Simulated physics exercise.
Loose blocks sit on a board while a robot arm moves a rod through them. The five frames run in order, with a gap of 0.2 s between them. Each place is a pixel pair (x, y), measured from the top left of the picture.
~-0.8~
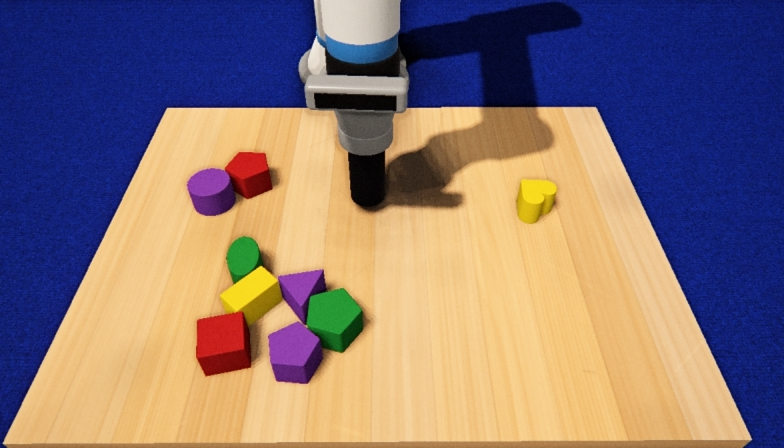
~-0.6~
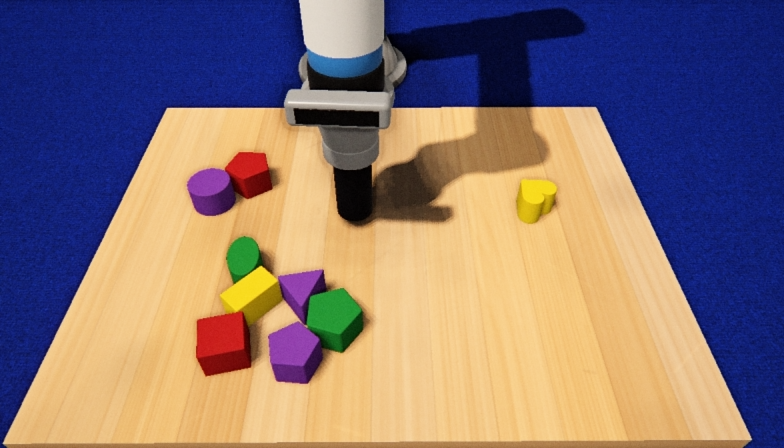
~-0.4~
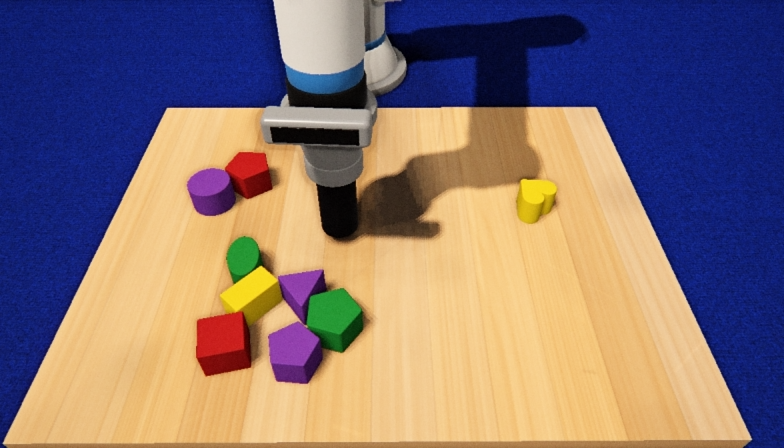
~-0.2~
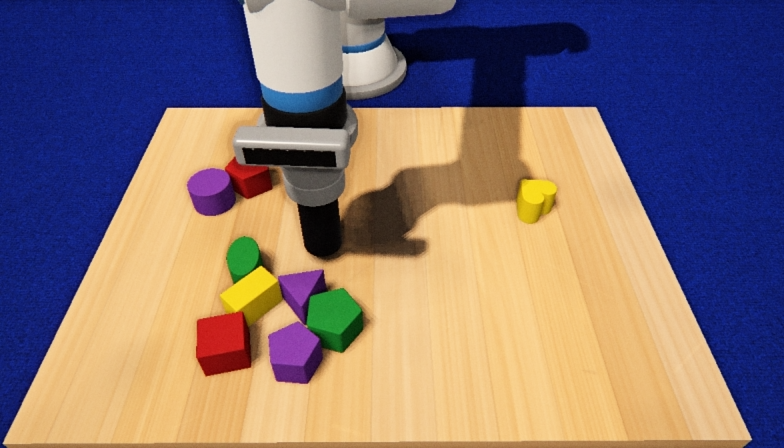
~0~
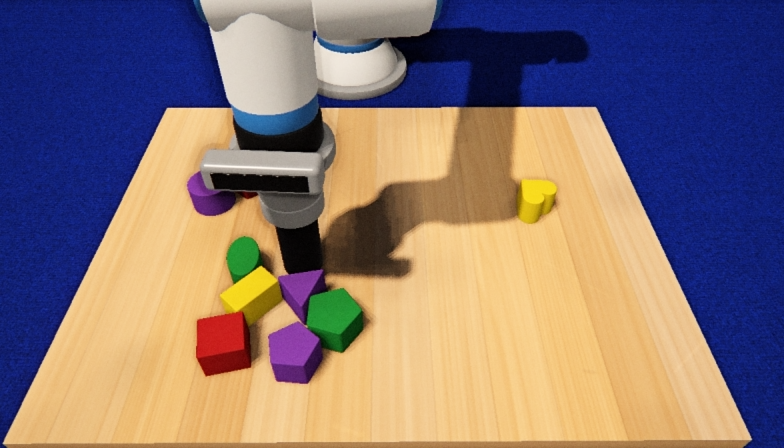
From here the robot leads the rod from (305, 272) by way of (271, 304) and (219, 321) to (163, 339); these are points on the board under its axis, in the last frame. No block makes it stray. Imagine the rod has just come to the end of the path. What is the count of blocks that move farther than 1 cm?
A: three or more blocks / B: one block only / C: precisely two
Letter C.
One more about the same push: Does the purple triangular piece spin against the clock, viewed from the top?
Yes
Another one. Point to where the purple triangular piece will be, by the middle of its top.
I'd expect the centre of its top face to be at (293, 303).
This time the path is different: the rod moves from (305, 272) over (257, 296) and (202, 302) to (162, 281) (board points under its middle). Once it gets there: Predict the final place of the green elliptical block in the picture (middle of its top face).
I'd place it at (211, 252), taking the centre of its top.
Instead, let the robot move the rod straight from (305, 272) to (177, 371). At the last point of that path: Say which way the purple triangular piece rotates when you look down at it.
Counterclockwise from above.
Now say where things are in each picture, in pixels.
Lower end of the rod (368, 195), tops of blocks, red square block (220, 333), green elliptical block (243, 254), yellow oblong (249, 287), purple pentagonal block (292, 344), purple triangular piece (301, 283), in the first picture.
Rod (355, 209), blocks as before, in the second picture.
Rod (340, 225), blocks as before, in the third picture.
Rod (323, 243), blocks as before, in the fourth picture.
Rod (304, 263), red square block (220, 333), green elliptical block (243, 254), yellow oblong (249, 287), purple pentagonal block (292, 344), purple triangular piece (301, 283), in the fifth picture.
The first path, step by step. One third of the way, rod (269, 296); yellow oblong (218, 303), turned 30° clockwise; purple triangular piece (293, 303), turned 25° anticlockwise.
Two thirds of the way, rod (215, 313); red square block (218, 337); yellow oblong (161, 322), turned 20° clockwise; purple triangular piece (293, 303), turned 25° anticlockwise.
At the end, rod (159, 330); red square block (218, 337); green elliptical block not moved; yellow oblong (102, 347); purple pentagonal block not moved; purple triangular piece (293, 303), turned 25° anticlockwise.
